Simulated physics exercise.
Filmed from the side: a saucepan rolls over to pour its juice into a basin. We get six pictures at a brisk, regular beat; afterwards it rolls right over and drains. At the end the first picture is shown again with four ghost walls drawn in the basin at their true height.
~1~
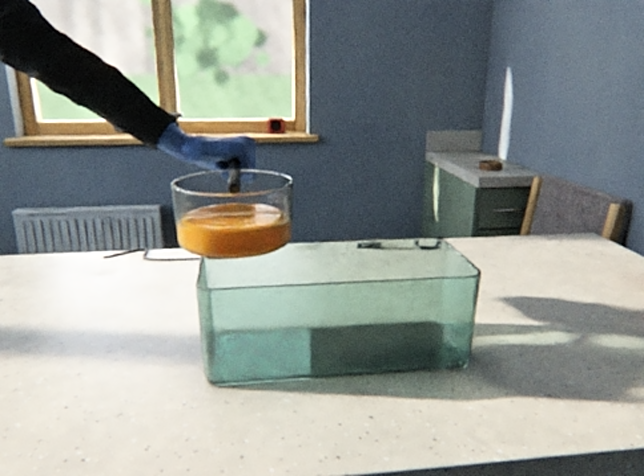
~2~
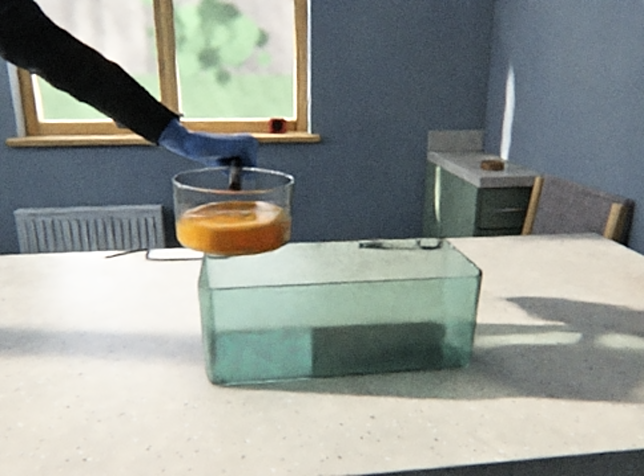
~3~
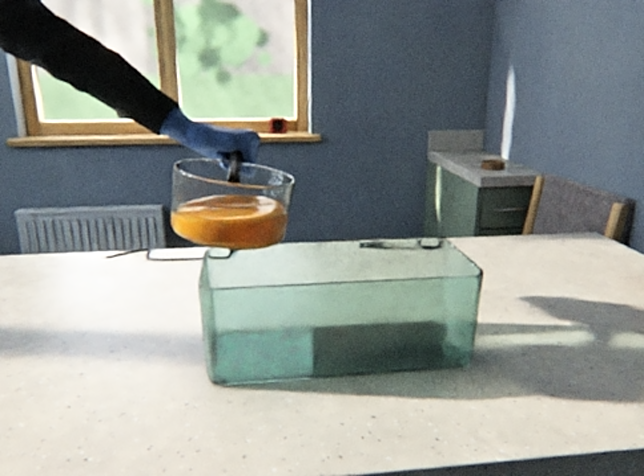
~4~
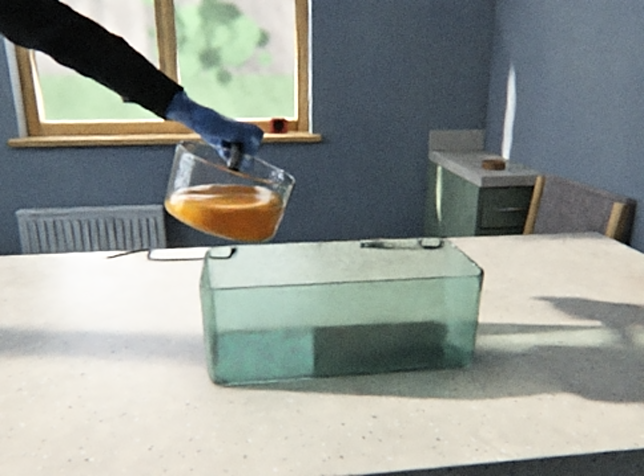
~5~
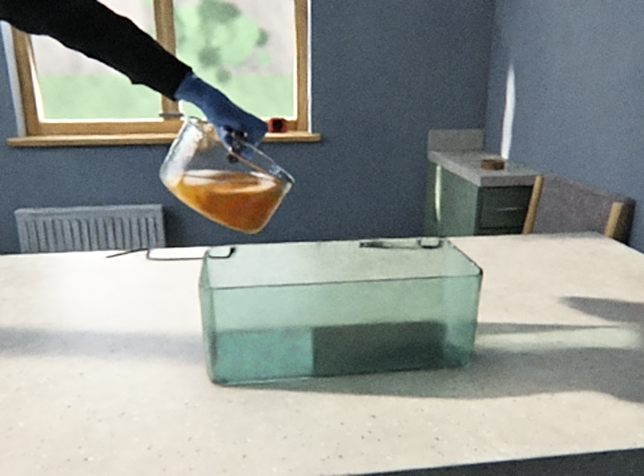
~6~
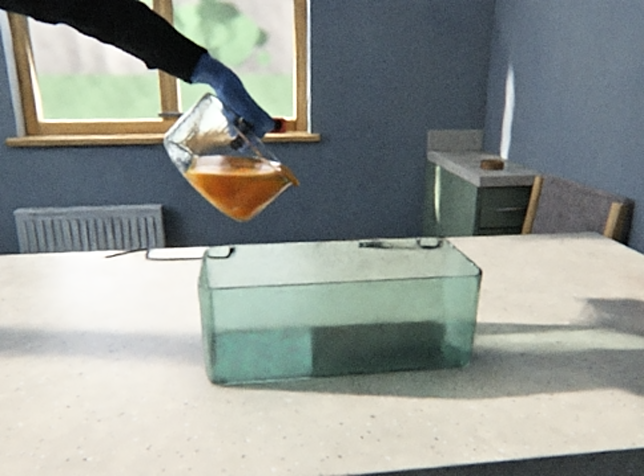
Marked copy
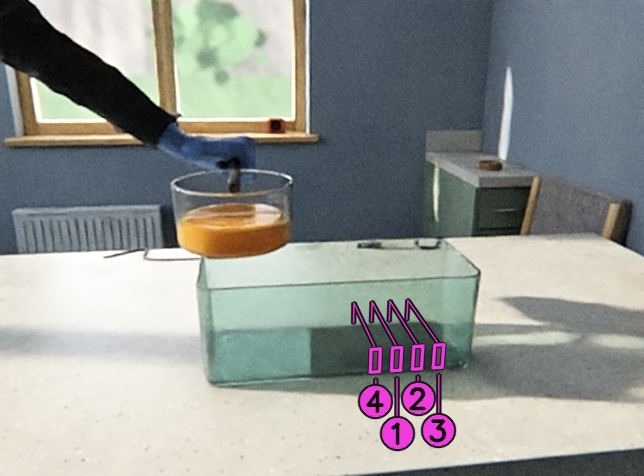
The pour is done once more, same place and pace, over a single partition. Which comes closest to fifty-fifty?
4.
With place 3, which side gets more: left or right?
The left side.
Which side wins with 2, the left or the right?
The left one.
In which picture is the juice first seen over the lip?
Picture 6.
On the marked copy, 1 at (397, 377); 2 at (418, 376); 3 at (438, 374); 4 at (375, 379).
If 1 is chosen, about 93 % ends left of the wall and 6 % right of it.
If 2 is chosen, about 87 % ends left of the wall and 12 % right of it.
If 3 is chosen, about 86 % ends left of the wall and 12 % right of it.
If 4 is chosen, about 45 % ends left of the wall and 54 % right of it.
